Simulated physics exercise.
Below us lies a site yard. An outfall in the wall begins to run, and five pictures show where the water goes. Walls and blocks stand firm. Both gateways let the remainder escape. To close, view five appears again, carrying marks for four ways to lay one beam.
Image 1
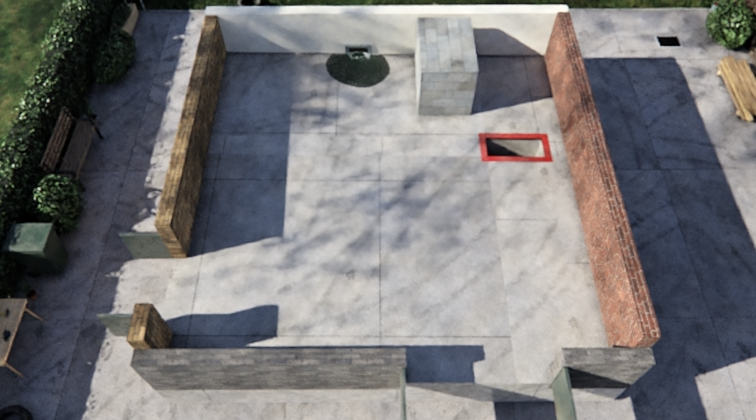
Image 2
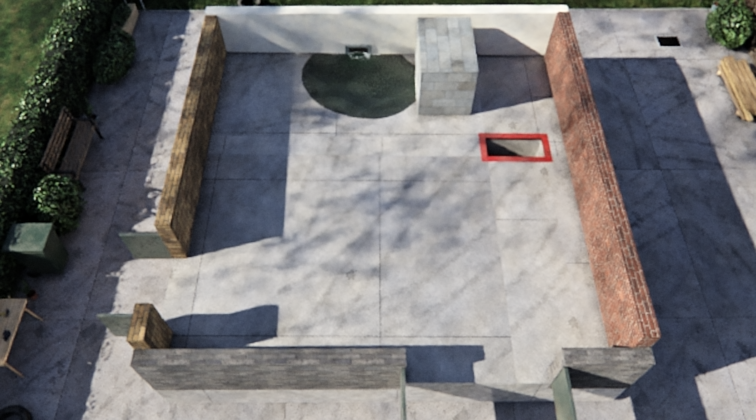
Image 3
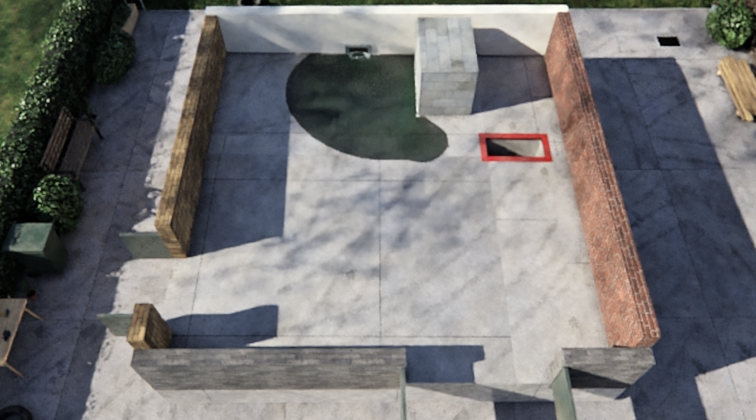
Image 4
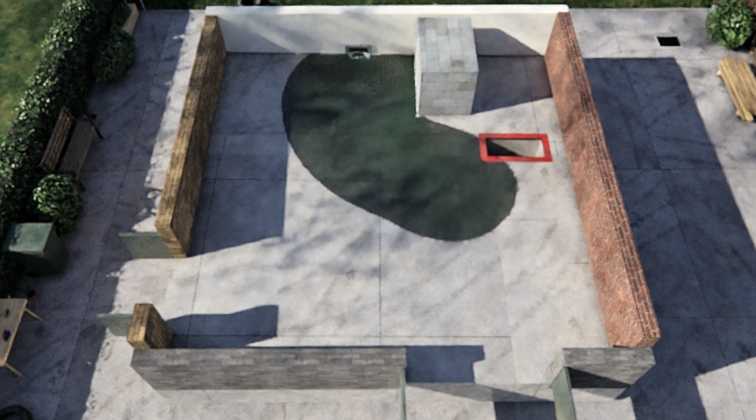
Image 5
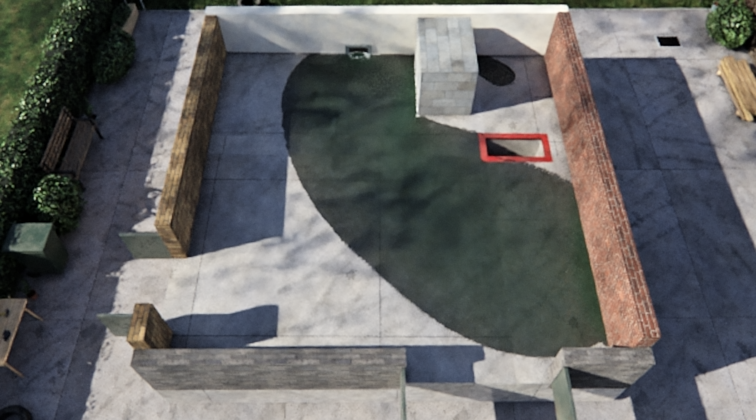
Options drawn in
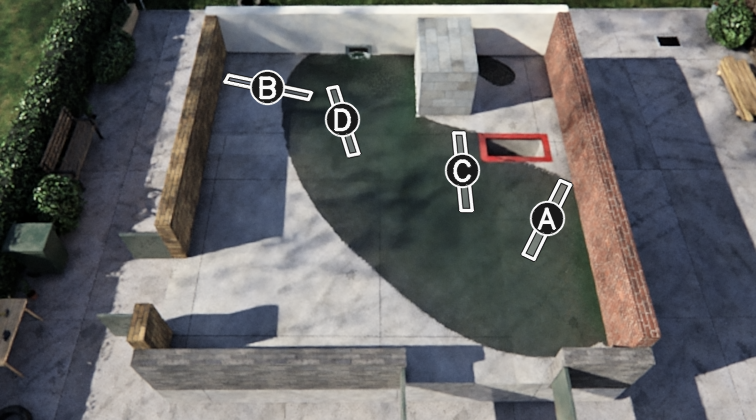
Dark green liquid spreading from an outfall in the back wall across a walled yard, curving past a block to the red drain.
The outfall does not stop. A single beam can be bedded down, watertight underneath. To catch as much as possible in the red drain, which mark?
It is A.
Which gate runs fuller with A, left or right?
More leaves on the right.
On the marked copy, A from (528, 256) to (565, 182); B from (226, 78) to (309, 96); C from (466, 210) to (458, 132); D from (332, 87) to (353, 154).
With A, about 15 % of the stream goes into the red drain, about 85 % out by the gates.
With B, about 4 % of the stream goes into the red drain, about 96 % out by the gates.
With C, about 2 % of the stream goes into the red drain, about 97 % out by the gates.
With D, about 4 % of the stream goes into the red drain, about 95 % out by the gates.
